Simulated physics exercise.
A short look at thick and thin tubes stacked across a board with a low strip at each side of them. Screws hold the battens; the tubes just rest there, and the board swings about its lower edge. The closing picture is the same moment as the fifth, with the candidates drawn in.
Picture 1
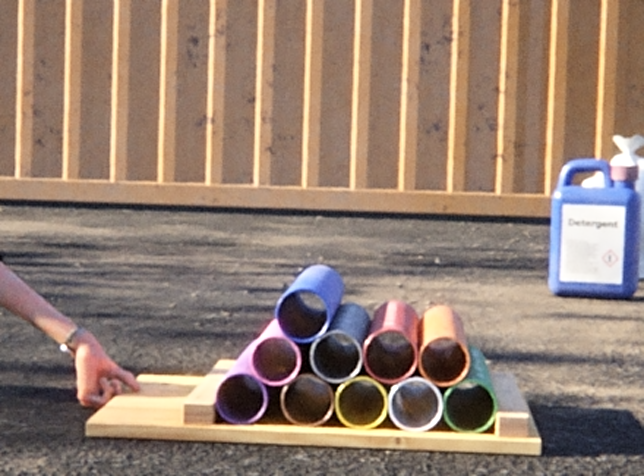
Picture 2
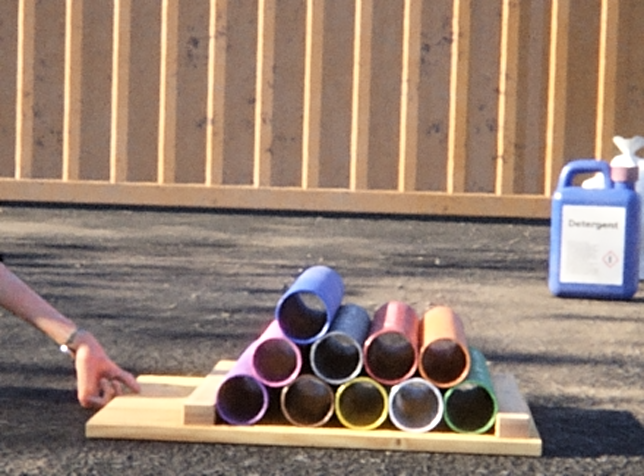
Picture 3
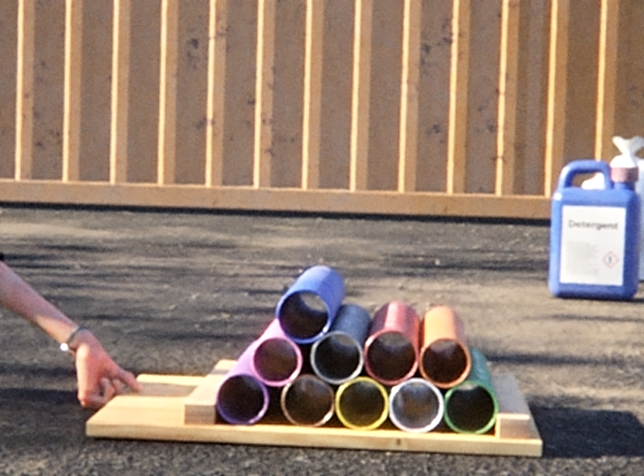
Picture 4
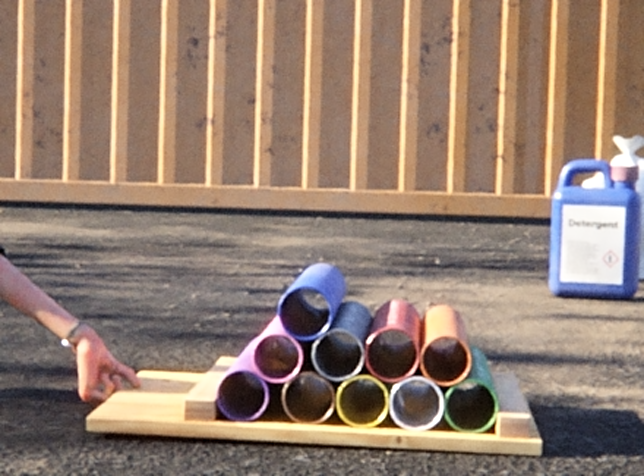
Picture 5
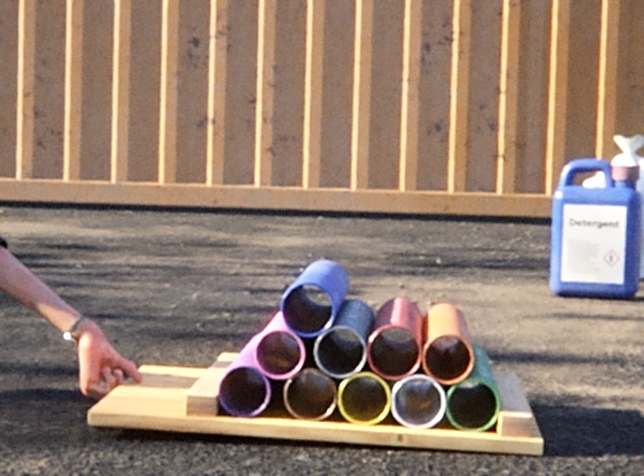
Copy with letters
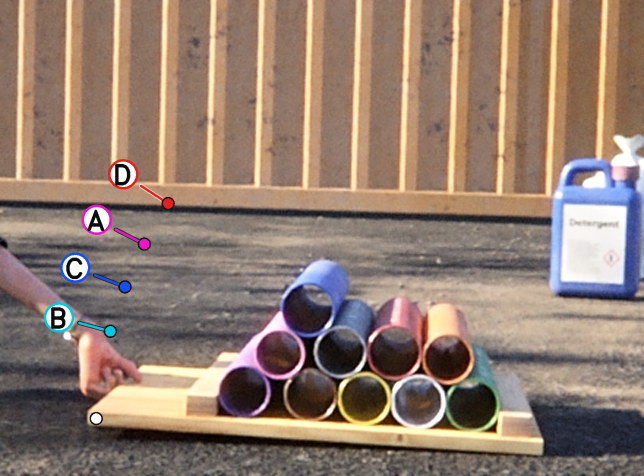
A hand at the left held the end of a wooden board stacked with colourful tubes, barely moving at first, then slowly raised that end slightly, and the tubes tilted a little along with it.
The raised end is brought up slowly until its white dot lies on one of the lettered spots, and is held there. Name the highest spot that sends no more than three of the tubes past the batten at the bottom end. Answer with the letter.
It can be raised to A.
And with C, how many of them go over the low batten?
At C the number is none.
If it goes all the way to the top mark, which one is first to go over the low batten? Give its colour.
It is the orange one.
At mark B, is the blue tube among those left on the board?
Yes, with B.
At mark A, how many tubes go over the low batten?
At A the number is none.
On the marked copy, A at (144, 244); B at (110, 331); C at (125, 287); D at (168, 203); the white dot at (96, 418).
Following A. Soon after the start, board at 16°.
Later, board at 25°.
In the end, board at 25°, none over the low batten.
As for the rest, B none over the low batten; C none over the low batten; D five over the low batten.
